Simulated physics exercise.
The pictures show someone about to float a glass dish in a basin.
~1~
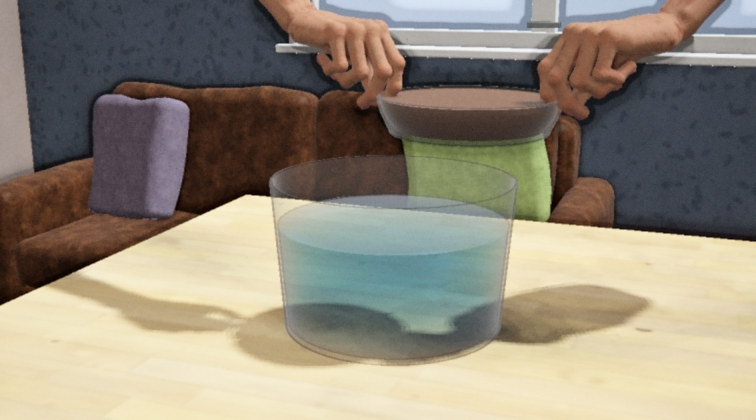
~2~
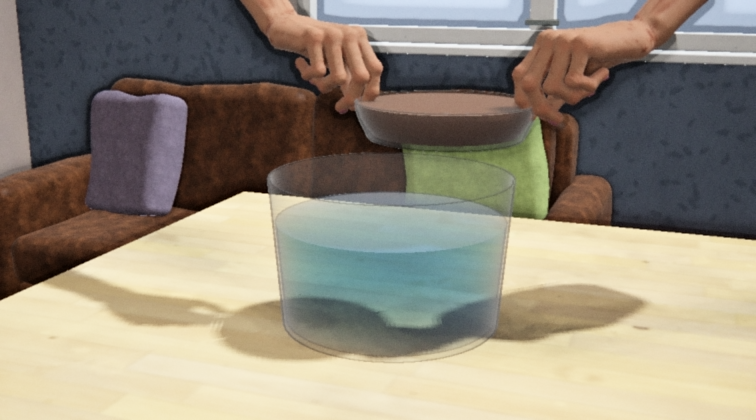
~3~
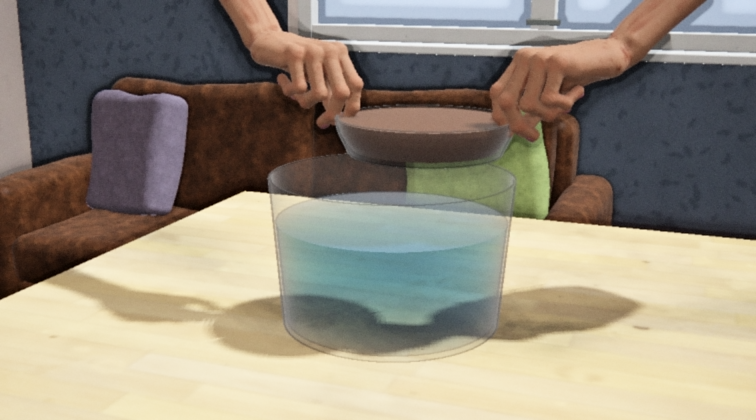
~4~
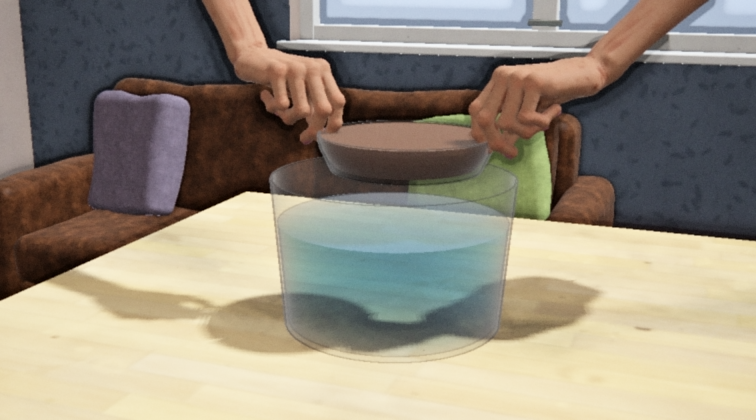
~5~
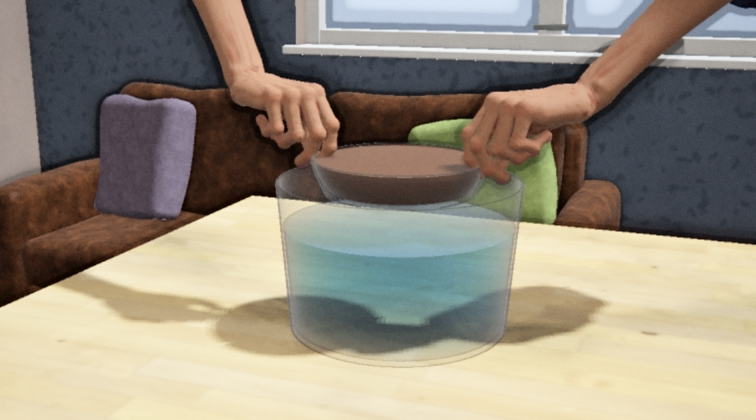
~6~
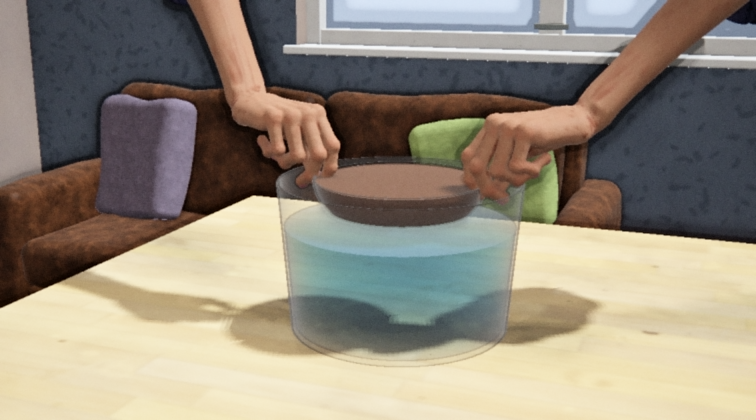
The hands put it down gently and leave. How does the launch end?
It sinks.
Soon after, the dish dips into the water.
Later, water pours in over its rim.
In the end, the dish lies on the bottom.
